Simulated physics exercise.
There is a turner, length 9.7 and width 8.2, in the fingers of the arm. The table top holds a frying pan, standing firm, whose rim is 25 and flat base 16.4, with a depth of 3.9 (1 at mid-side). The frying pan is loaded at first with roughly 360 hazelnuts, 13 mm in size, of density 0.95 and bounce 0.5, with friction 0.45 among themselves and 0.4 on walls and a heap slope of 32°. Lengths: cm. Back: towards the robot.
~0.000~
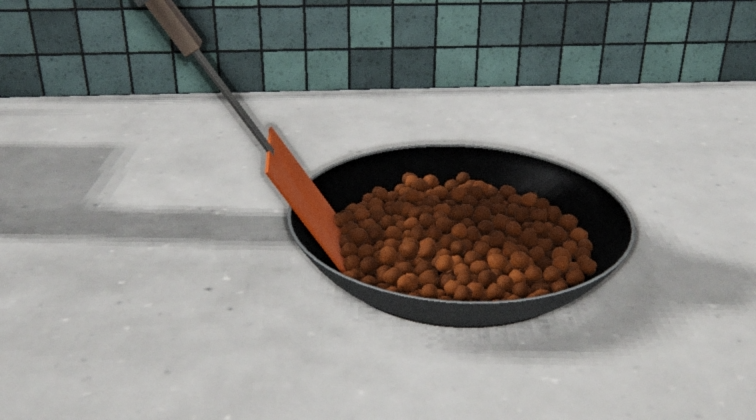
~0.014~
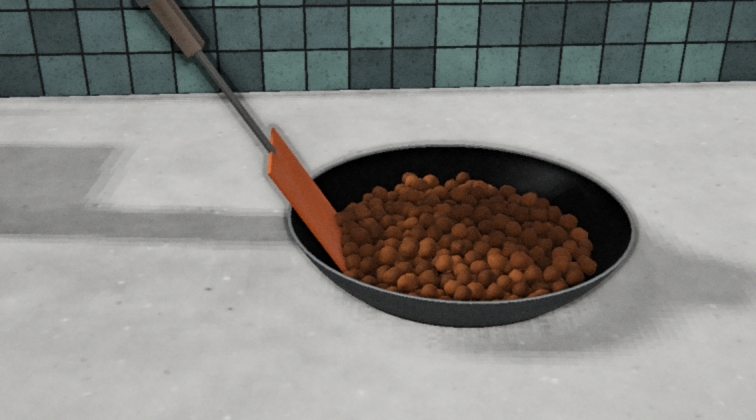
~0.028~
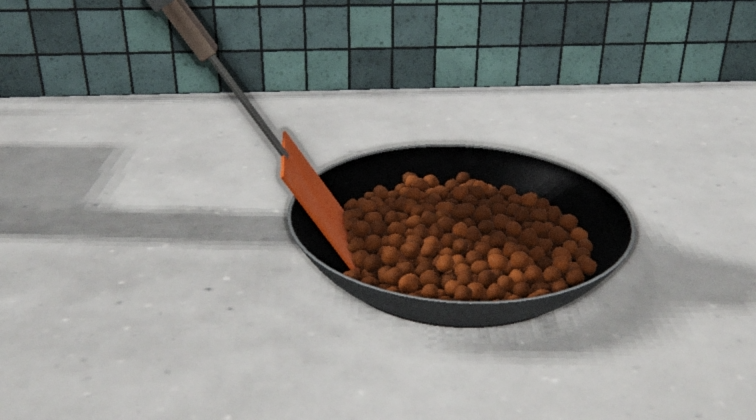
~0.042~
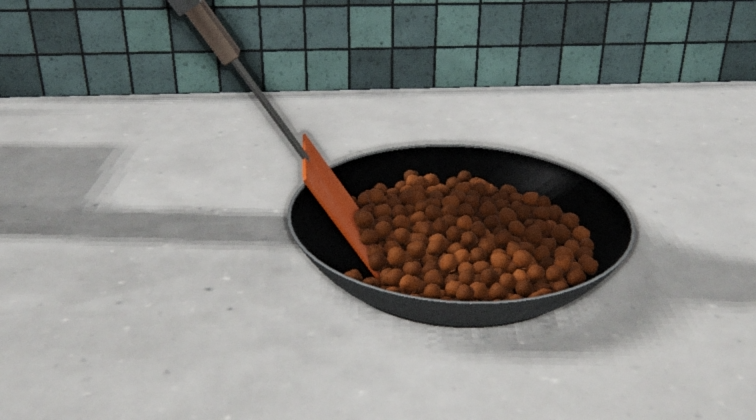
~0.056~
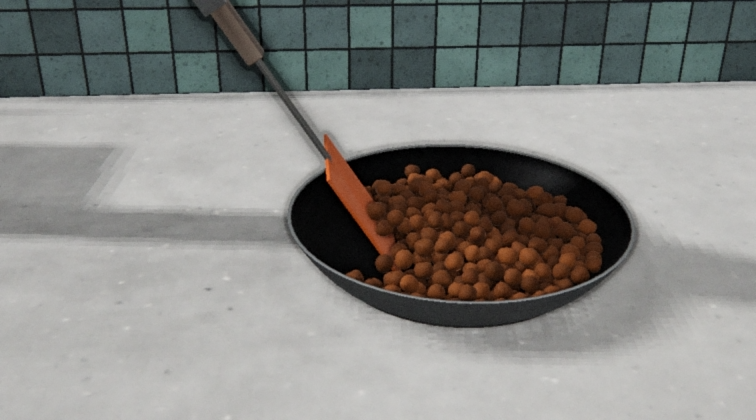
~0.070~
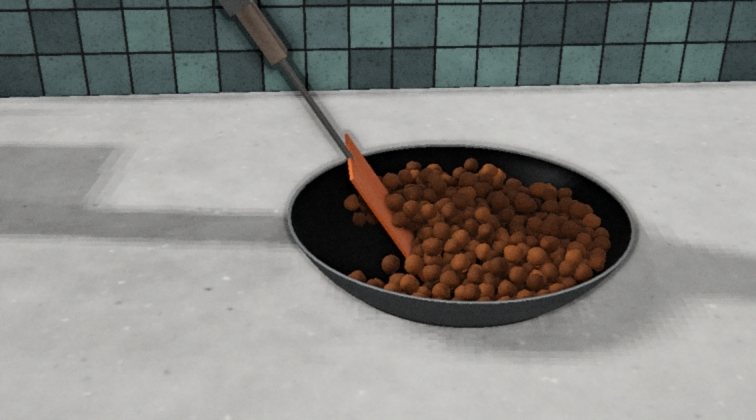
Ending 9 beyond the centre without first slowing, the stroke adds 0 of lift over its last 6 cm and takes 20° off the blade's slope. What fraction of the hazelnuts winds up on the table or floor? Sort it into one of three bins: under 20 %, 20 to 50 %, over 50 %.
Bin: 20 to 50 %.
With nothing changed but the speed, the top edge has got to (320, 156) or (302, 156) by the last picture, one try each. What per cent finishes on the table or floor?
First try about 15 %, second try about 10 %.
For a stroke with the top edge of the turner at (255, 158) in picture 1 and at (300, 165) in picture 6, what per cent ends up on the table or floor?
Roughly 10 percent ends up there.
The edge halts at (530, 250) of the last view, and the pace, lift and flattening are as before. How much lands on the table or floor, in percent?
I'd put it near 5 per cent.
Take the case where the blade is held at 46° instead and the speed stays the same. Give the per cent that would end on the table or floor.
Result, estimated: 25 %.
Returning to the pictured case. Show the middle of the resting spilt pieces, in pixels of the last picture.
I'd place it close to (712, 244).
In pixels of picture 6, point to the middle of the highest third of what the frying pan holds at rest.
Centre: Roughly (570, 212).
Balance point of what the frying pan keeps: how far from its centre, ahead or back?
It sits some 4.0 centimetres ahead of centre.
After 0.10 s, sloping 58°, highest piece 8 above the table; 362 in the frying pan.
After 0.14 s, sloping 52°, highest piece 8 above the table; 362 in the frying pan.
After 0.36 s, sloping 38°, highest piece 7 above the table; 268 in the frying pan, 82 on the table or floor, 12 on the blade or in flight.
After 1.41 s, sloping 38°, highest piece 5 above the table; 267 in the frying pan, 95 on the table or floor.
In the end, 267 in the frying pan, 95 on the table or floor. That is 26 % on the table or floor.
